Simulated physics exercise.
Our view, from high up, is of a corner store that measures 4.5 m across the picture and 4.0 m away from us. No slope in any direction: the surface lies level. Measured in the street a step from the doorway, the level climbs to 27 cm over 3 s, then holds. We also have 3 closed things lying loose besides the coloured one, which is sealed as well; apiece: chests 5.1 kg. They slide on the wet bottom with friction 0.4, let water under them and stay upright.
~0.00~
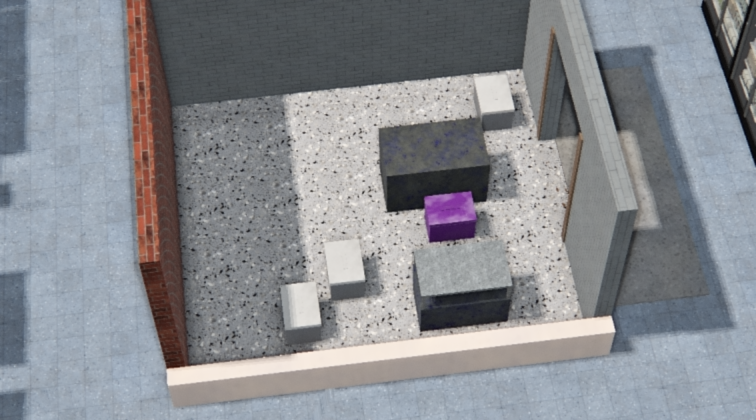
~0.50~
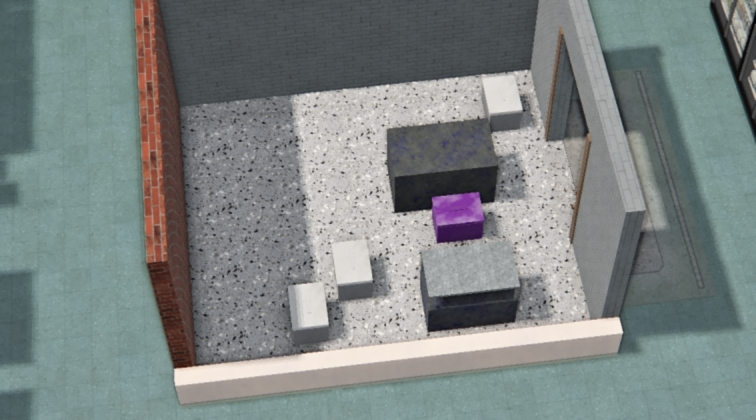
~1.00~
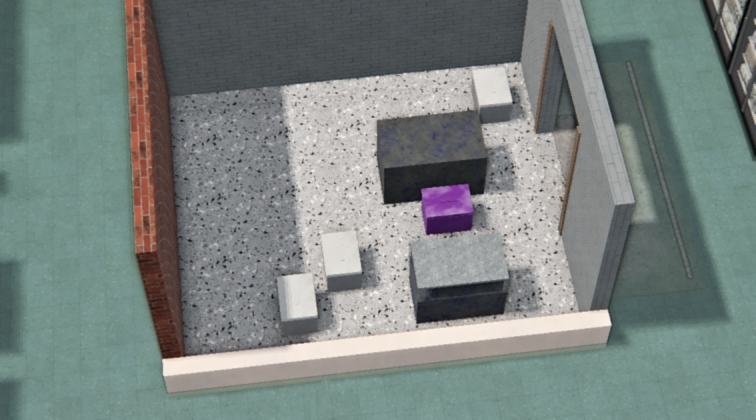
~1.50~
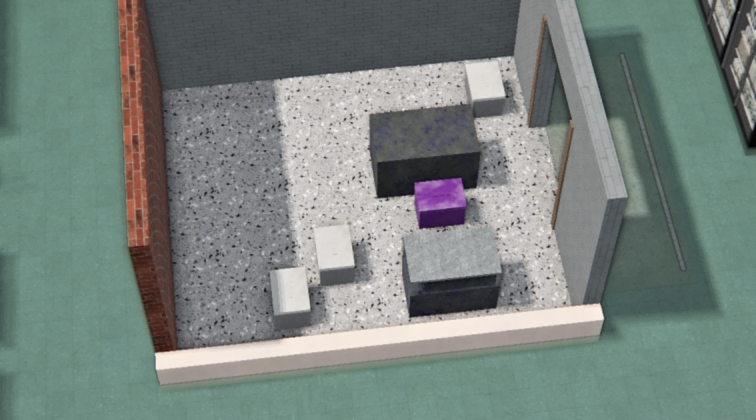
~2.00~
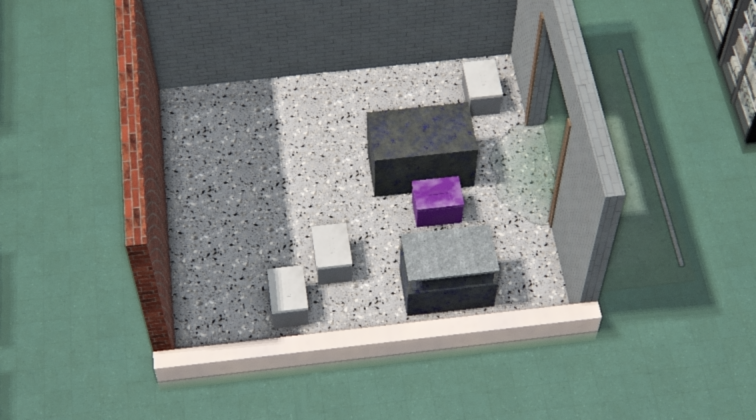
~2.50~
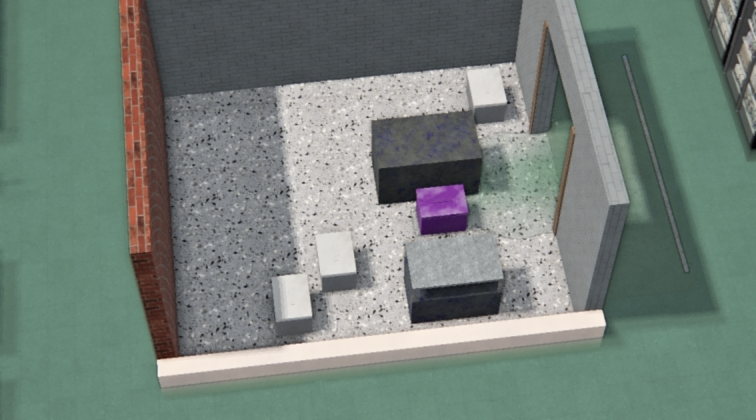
In a walled corner store, greenish water seeps through the doorway while the boxes stay still.
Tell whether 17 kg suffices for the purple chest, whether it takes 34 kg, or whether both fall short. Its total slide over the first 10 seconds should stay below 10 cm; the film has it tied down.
The lighter amount and the heavier both fall short.
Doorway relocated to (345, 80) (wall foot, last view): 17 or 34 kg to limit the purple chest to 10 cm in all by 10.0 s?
For that position, the bigger mass alone succeeds.
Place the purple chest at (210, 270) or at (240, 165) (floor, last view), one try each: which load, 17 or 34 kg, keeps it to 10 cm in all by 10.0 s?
First try none suffices, second try none suffices.
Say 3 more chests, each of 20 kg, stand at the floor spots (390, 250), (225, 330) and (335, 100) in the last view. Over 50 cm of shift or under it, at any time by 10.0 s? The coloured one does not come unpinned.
In that order: Over, over, past it.
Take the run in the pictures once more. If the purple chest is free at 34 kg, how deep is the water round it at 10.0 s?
13 cm, roughly.
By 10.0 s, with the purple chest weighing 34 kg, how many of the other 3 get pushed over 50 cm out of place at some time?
The number is 2.
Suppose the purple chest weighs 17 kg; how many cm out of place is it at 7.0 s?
Around 250 centimetres out of place.
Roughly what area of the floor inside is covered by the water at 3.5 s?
The covered patch comes to about 4.0 m2.
After 3.5 s the purple chest would be 38 cm from its start with 17 kg and 8 cm from its start with 34 kg; 7 cm of water round it then.
After 4.5 s the purple chest would be 120 cm from its start with 17 kg and 44 cm from its start with 34 kg; 8 cm of water round it then.
After 7.0 s the purple chest would be 273 cm from its start with 17 kg and 128 cm from its start with 34 kg; 7 cm of water round it then.
After 10.0 s the purple chest would be 294 cm from its start with 17 kg and 151 cm from its start with 34 kg; 13 cm of water round it then.
